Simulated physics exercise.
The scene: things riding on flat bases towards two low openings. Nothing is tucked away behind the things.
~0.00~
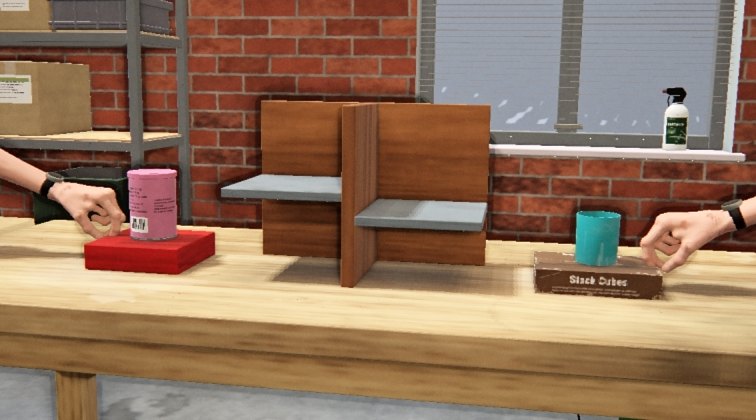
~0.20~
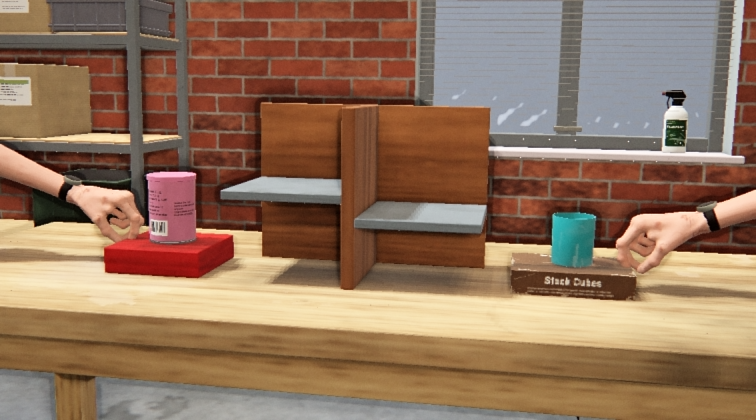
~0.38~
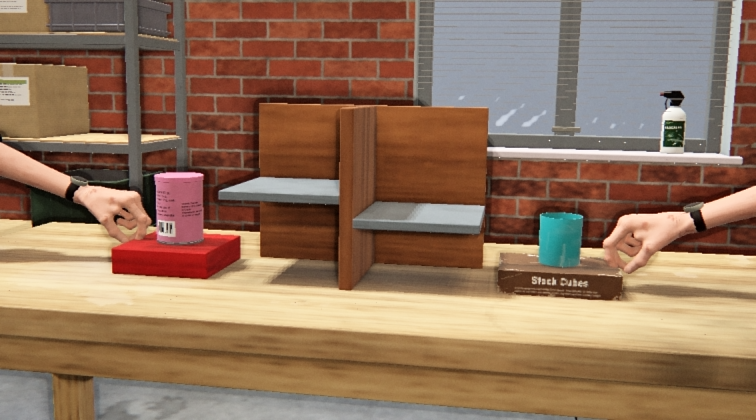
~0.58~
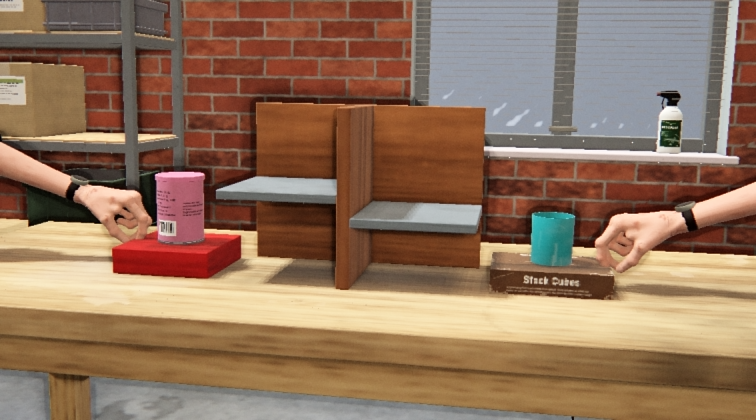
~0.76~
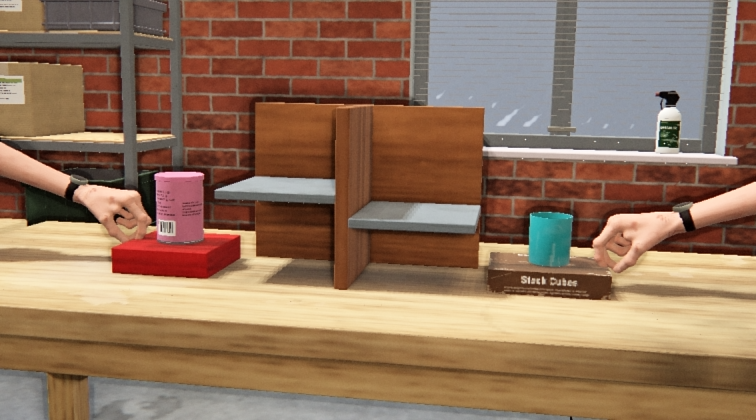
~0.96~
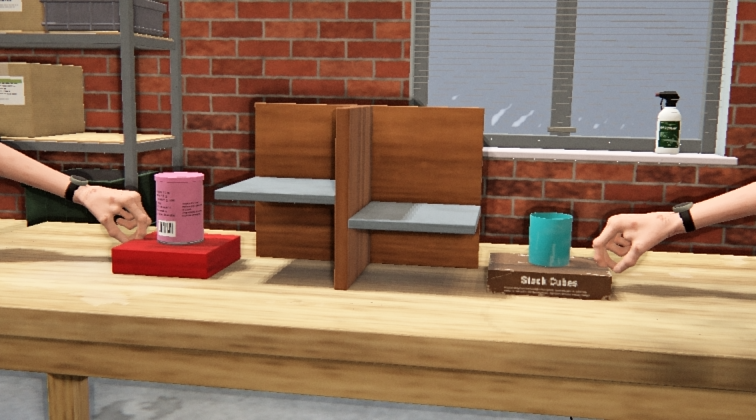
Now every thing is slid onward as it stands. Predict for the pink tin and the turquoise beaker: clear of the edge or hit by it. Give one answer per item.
Prediction: Pink tin: Hit; turquoise beaker: Hit.
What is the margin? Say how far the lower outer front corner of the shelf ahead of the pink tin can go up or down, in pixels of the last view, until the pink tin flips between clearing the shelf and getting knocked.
Up, roughly 16 px.
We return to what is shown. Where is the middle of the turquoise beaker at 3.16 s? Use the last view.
I'd expect it close to (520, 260) in the last view.
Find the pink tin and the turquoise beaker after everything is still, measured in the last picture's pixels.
In the last picture they settle around (175, 243) and (530, 266) respectively.
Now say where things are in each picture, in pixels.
Hands sliding the things forward; pink tin (153, 205); turquoise beaker (598, 238); shelf (362, 189), in the first frame.
Hands sliding the things forward; turquoise beaker (573, 239); red board (172, 253), in the second frame.
Hands sliding the things forward; pink tin (180, 208); brown packet (557, 275), in the third frame.
Hands sliding the things forward; turquoise beaker (552, 239); shelf (356, 192), in the fourth frame.
Hands sliding the things forward; pink tin (180, 208); red board (179, 253), in the fifth frame.
Hands sliding the things forward; pink tin (180, 208); turquoise beaker (550, 239); brown packet (547, 275), in the sixth frame.
After 2.80 s, pink tin tipped 6° from how it was near (214, 209); turquoise beaker tipped 11° from how it was near (497, 237).
After 3.16 s, pink tin tipped 25° from how it was near (218, 210); turquoise beaker tipped 73° from how it was near (520, 259).
At rest (3.9 s), the pink tin is knocked back, near (175, 243); the turquoise beaker is knocked back, near (530, 266).
